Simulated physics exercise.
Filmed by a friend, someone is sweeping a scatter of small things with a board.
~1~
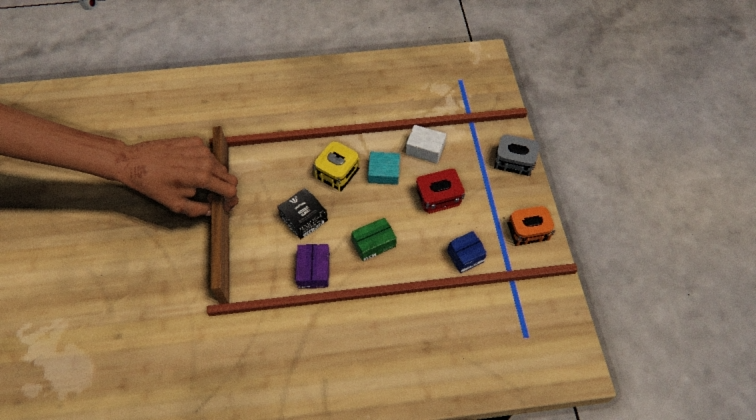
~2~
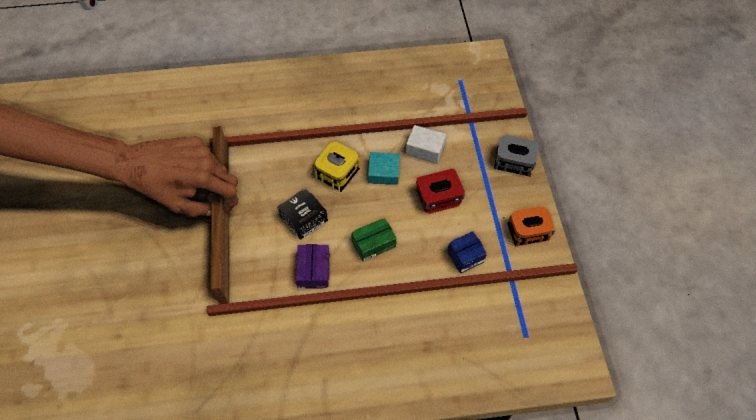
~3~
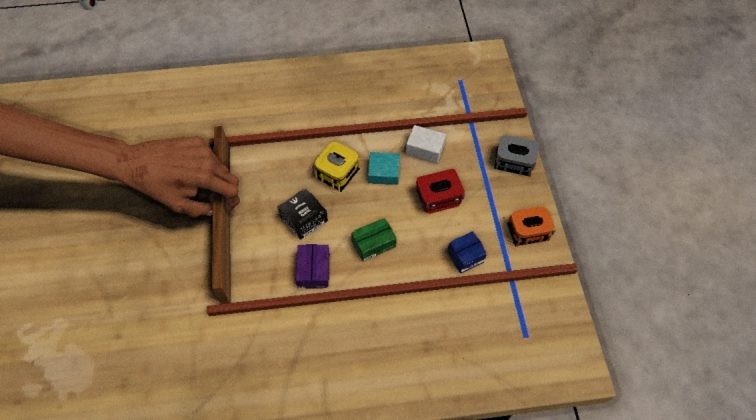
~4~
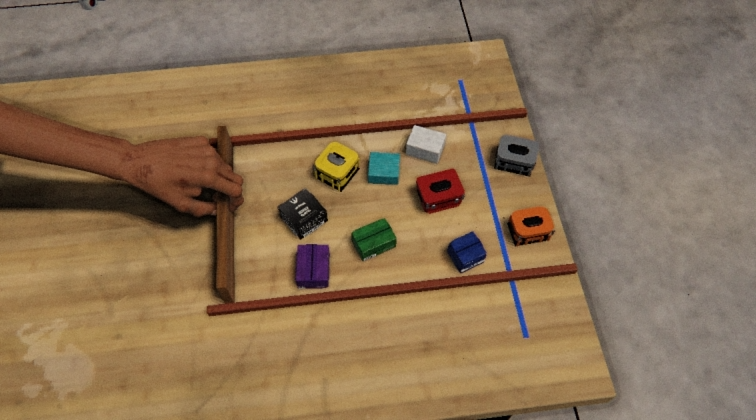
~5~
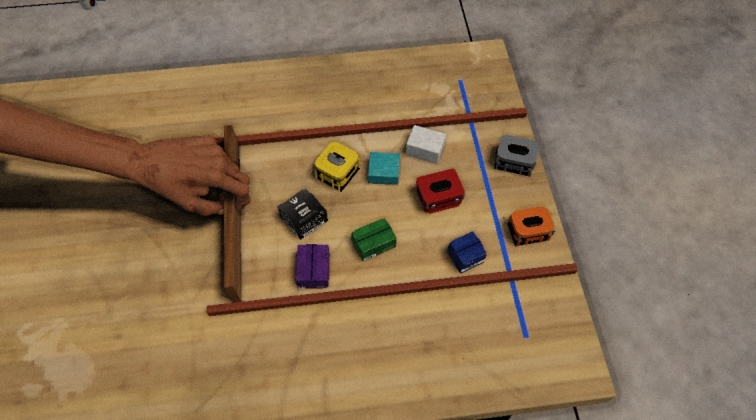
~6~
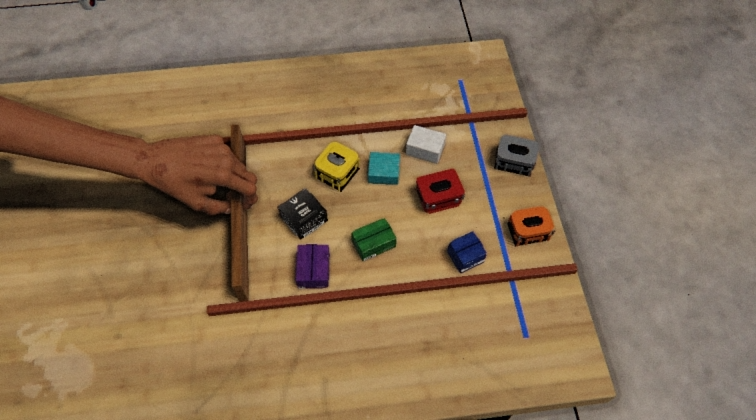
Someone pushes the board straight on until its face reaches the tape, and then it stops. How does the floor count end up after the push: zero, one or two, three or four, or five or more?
The pieces that topple off will total fewer than three but at least one.
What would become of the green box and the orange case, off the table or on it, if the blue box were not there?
So the green box is still there and the orange case goes off the edge.
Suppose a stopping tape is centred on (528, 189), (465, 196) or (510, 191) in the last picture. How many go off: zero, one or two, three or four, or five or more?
In order: 5 or more, none, more than four.
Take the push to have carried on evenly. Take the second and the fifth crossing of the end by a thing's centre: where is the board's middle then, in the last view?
(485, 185), later (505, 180).
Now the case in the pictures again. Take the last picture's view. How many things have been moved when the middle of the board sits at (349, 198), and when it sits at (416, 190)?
Tally: 5; 8.
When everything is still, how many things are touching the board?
The count comes out at 3.
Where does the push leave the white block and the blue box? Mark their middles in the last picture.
One ends up near (523, 128) and the other near (551, 247).
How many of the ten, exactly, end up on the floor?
That makes a total of 2.
Early on, none off yet; grey case at rest near (516, 155); orange case at rest near (530, 226); blue box at rest near (467, 252).
Finally, the number that fall off is one or two; lost, orange case and grey case.
